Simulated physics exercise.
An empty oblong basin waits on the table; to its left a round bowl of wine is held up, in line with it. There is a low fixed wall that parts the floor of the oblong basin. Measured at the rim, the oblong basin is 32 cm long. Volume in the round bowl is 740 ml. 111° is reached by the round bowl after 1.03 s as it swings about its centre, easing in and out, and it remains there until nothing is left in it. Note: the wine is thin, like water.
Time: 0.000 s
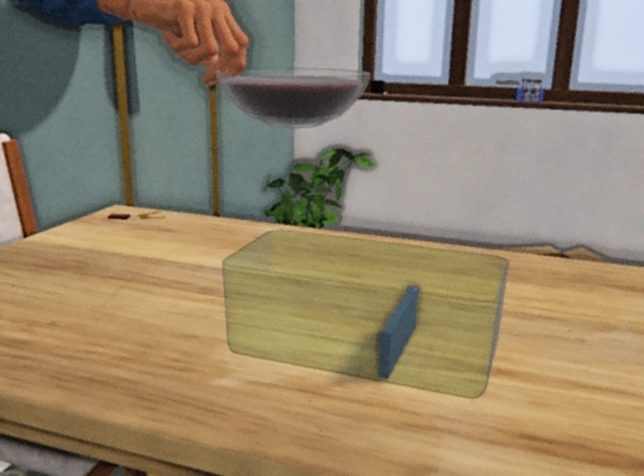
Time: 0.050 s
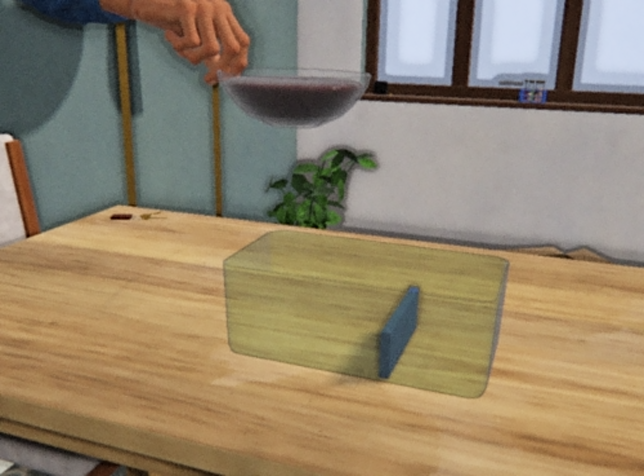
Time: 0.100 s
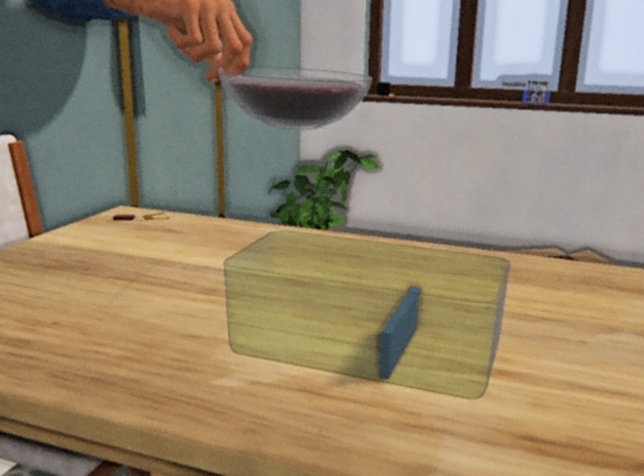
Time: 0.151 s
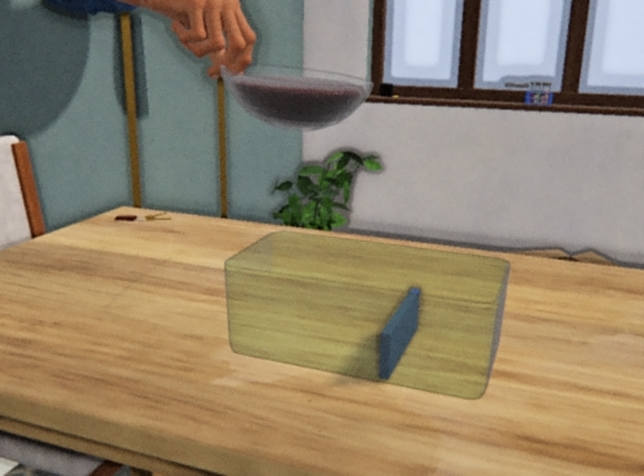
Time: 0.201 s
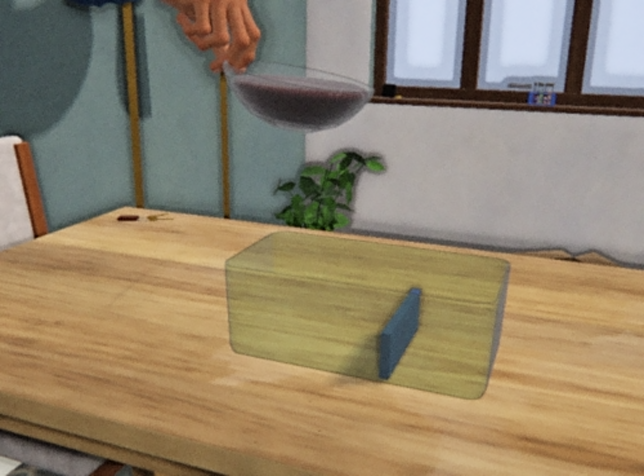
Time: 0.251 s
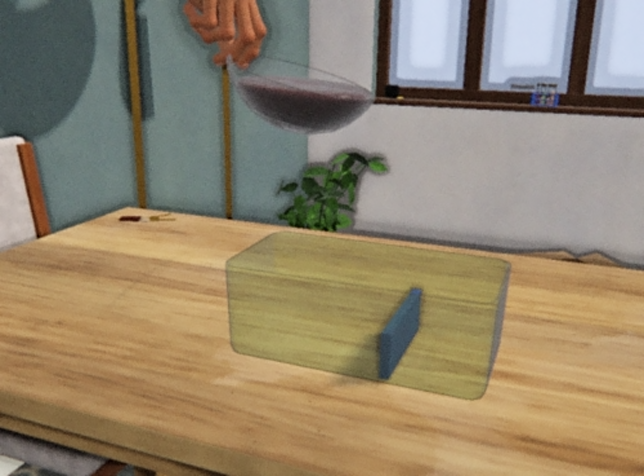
A hand slowly tilting a clear round bowl of dark wine rightward above an oblong basin on a wooden table.
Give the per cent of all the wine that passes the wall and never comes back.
I would say 62 percent.
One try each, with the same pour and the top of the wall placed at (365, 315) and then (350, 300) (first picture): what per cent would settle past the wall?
Result: 85 per cent, then 95 per cent.
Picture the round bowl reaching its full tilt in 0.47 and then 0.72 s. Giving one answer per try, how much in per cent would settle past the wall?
25 per cent first, 50 per cent second.
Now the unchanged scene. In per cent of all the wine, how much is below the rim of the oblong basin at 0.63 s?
About 40%.
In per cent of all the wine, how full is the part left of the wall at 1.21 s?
Near 36 in a hundred.
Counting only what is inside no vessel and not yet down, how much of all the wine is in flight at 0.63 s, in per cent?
Around 48 in a hundred.
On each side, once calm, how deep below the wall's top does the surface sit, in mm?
About 50 mm left, about 32 mm right.
Then, 0.63 s in, the tilt is 75° and 12 per cent is still to pour, 4 is left of the wall and 35 right of it.
Then, 0.92 s in, the tilt is 108° and 0 per cent is still to pour, 35 is left of the wall and 62 right of it.
Then, 1.21 s in, the tilt is 111° and 0 per cent is still to pour, 37 is left of the wall and 62 right of it.
Then, 1.53 s in, the tilt is 111° and 0 per cent is still to pour, 37 is left of the wall and 62 right of it.
Finally, 37 per cent lies left of the wall, 62 right of it and 1 outside.
